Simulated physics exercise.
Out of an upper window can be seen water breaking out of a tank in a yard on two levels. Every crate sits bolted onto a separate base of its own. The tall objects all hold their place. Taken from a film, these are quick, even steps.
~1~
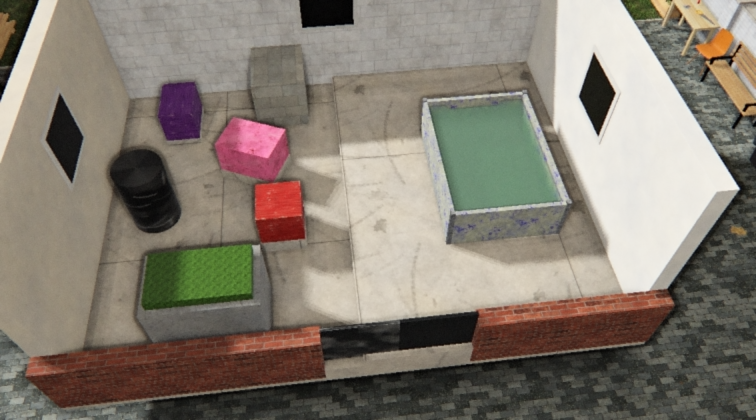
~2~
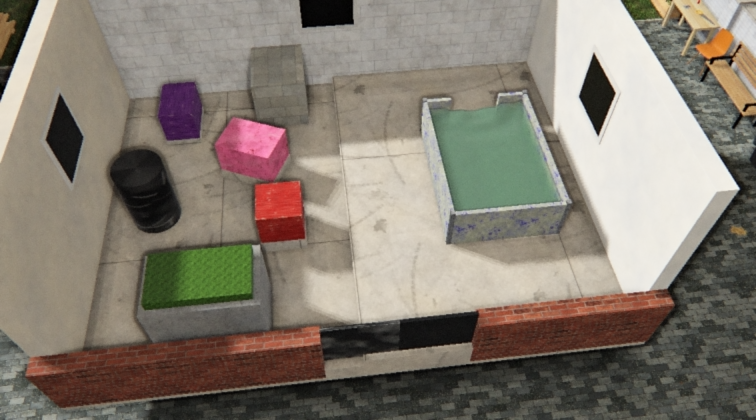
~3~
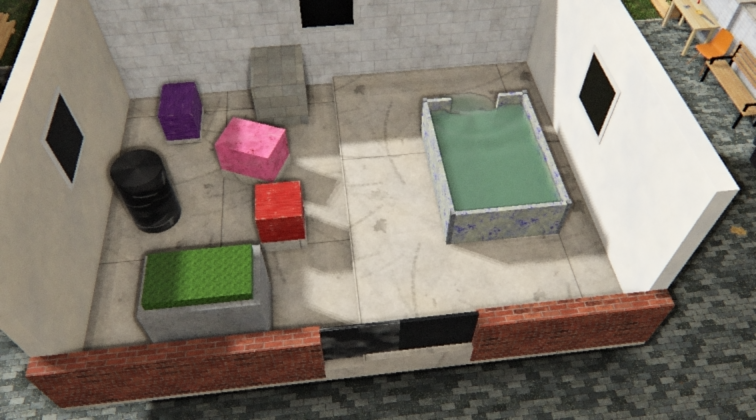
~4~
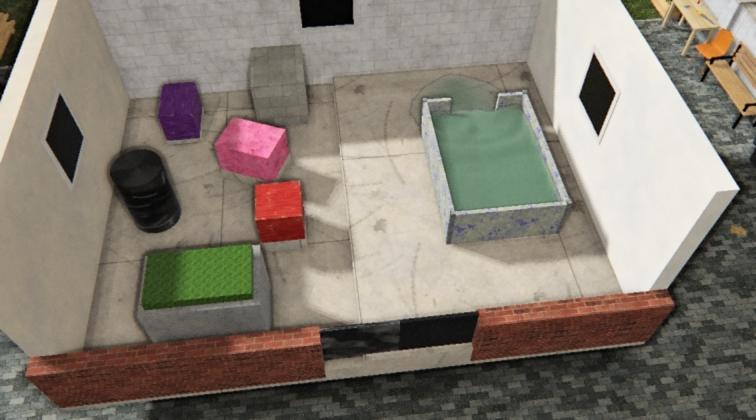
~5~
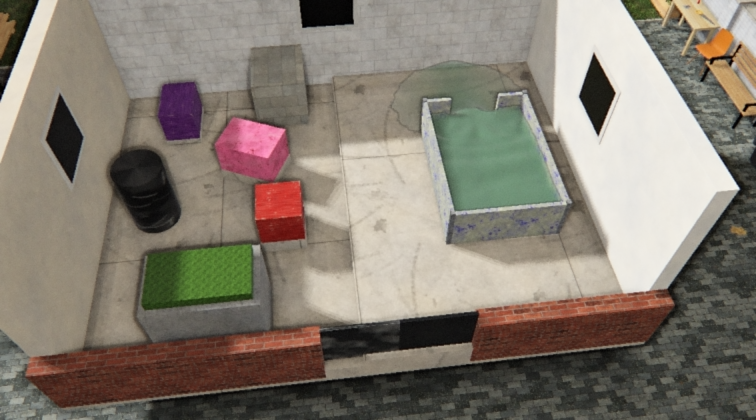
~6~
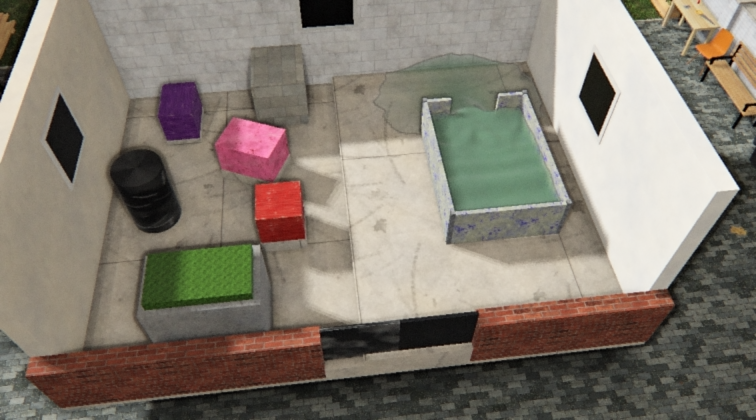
A paved, walled yard on two levels is seen from high above, with a low brick wall along the near side. Purple, grey, pink and red blocks, a black barrel and a green-topped grey block stand at left, and an open tank of green water at right. A gap opens in the tank's far side and water pours out, spreading backward and leftward across the floor, while the blocks, barrel and camera stay still.
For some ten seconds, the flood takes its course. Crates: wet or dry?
One by one: The purple crate comes out dry; the pink crate comes out dry; the red crate comes out dry.
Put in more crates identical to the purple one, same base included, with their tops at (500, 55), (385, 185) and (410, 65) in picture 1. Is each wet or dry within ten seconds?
In turn: Is topped, keeps dry, is topped.
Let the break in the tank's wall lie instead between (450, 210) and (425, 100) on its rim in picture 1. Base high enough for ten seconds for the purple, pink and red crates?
In that case the purple crate is flooded, the pink crate is flooded and the red crate is flooded.
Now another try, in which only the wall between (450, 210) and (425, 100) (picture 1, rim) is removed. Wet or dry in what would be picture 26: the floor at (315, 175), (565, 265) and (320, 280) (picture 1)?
Going through them in turn: Reached by the flood, then still unsoaked, then reached by the flood.
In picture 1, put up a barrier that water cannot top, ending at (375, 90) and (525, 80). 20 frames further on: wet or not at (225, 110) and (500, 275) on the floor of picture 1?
In order, I'd call them inundated and bare.
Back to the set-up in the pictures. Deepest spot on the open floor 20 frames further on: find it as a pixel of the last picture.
Roughly at pixel (313, 85).
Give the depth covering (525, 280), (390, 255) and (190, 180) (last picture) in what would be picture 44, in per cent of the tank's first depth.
The depths come to near 6, 2 and 4 per cent respectively.
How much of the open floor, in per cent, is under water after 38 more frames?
Some 70 in a hundred.
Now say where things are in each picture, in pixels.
The first picture shows the open tank at (491, 152) is whole and still.
In the second picture, water pours out on the open tank's far side and has run to a hidden place.
In the third picture, the front is at (449, 97), out from the gap on the open tank's far side.
In the fourth picture, the front is at (444, 79), out from the gap on the open tank's far side.
In the fifth picture, water pours out on the open tank's far side and has run to (422, 70).
In the sixth picture, the front is at (395, 72), out from the gap on the open tank's far side.
A moment on, water covers 15 % of the floor; the purple crate not reached, the pink crate not reached, the red crate not reached.
Next, water covers 20 % of the floor; the purple crate not reached, the pink crate not reached, the red crate not reached.
Then, water covers 35 % of the floor; the purple crate not reached, the pink crate water round its plinth, the red crate water round its plinth.
Later, water covers 70 % of the floor; the purple crate water round its plinth, the pink crate water round its plinth, the red crate water round its plinth.
In the end, water covers 95 % of the floor; the purple crate stayed above the water, the pink crate stayed above the water, the red crate stayed above the water.
